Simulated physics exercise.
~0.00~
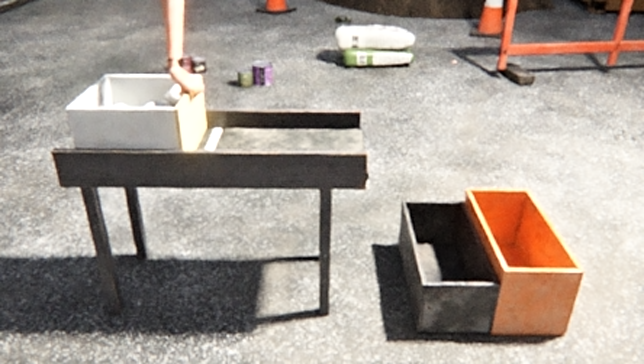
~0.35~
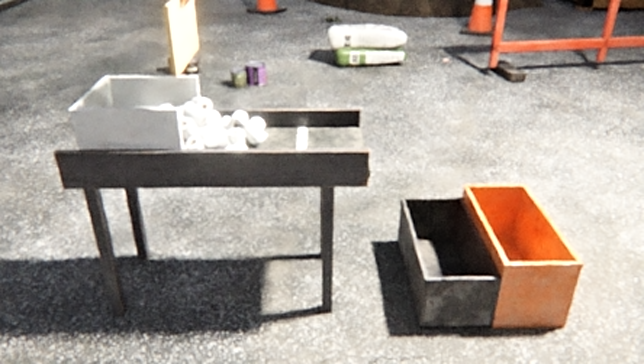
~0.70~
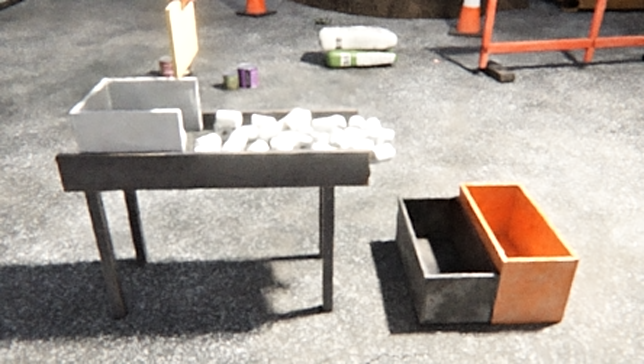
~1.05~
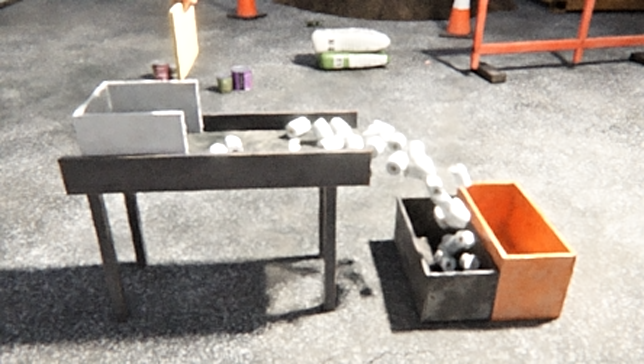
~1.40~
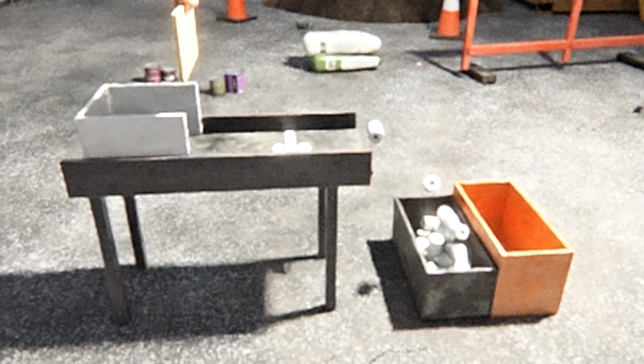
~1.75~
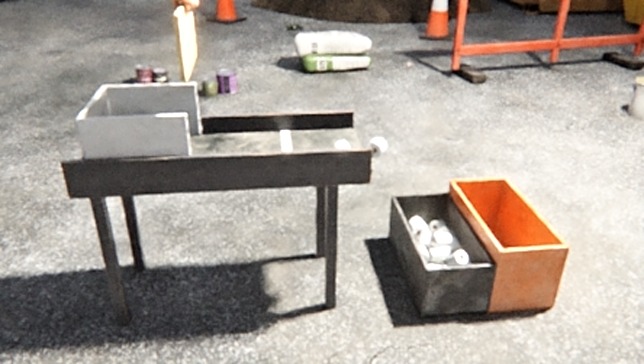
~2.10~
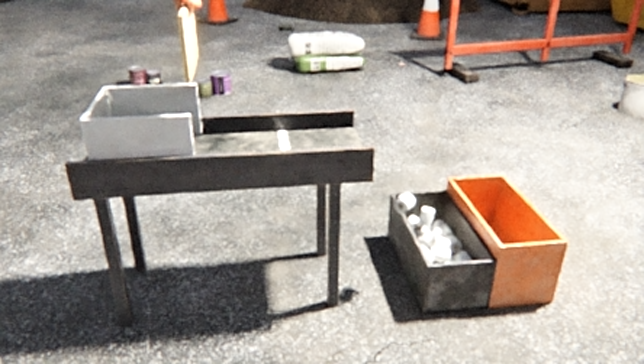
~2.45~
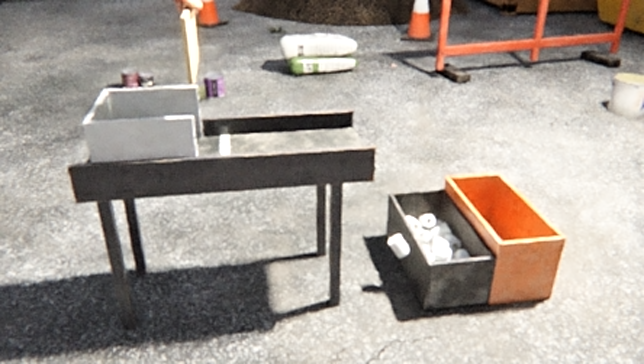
A hand lifts a gate, and white rolls ride the belt into a black tote.
